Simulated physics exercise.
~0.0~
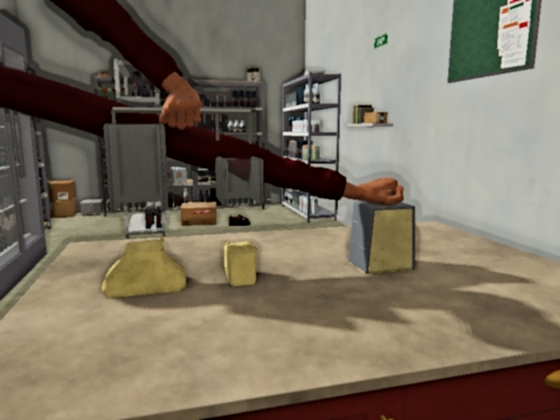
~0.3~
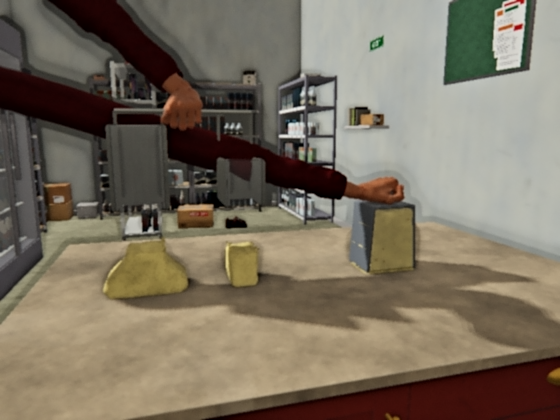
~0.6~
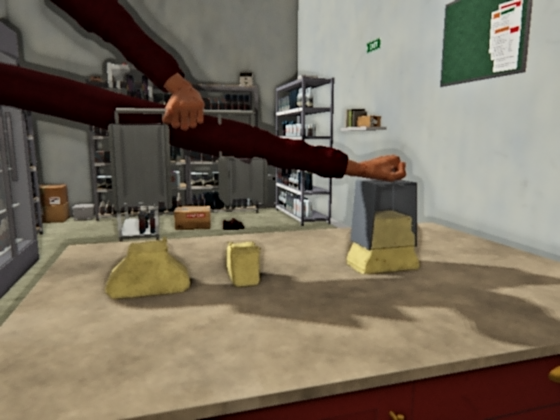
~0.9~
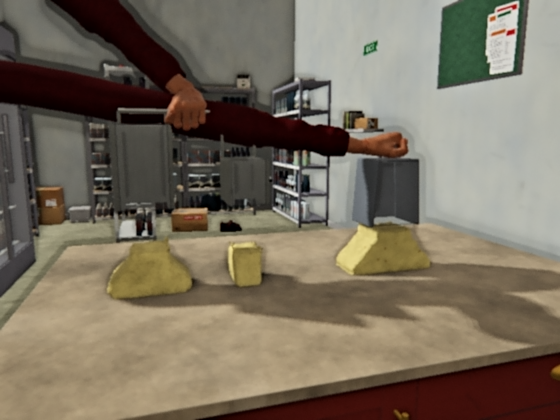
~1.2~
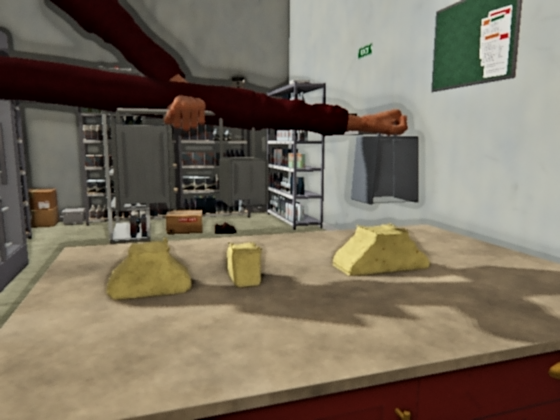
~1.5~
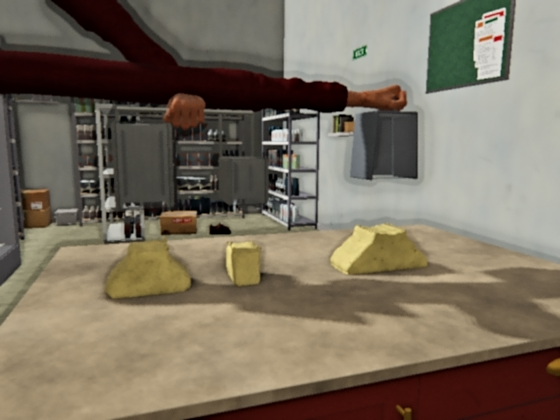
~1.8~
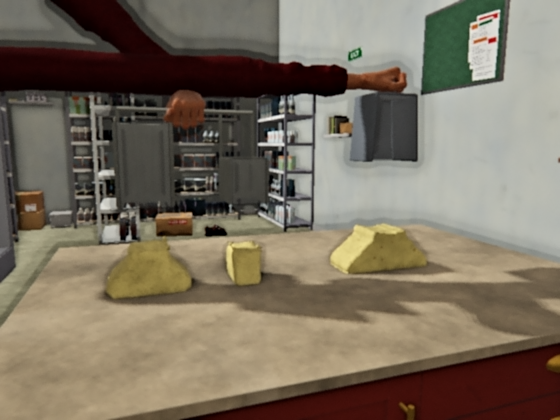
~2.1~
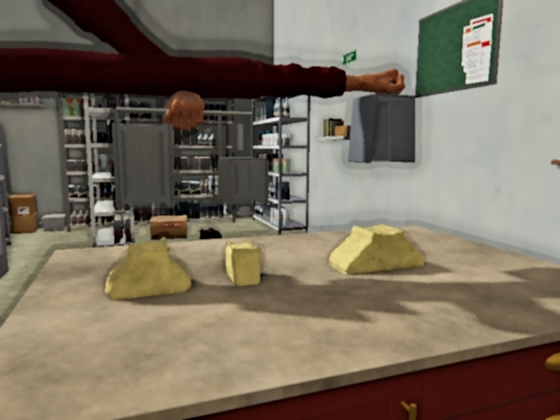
On a worktop in a storeroom, a hand in a dark red sleeve lifted a grey tin straight up off a block of yellow mash, which slumped into a low, wide mound beside two unmoving yellow lumps while the tin stayed held above.
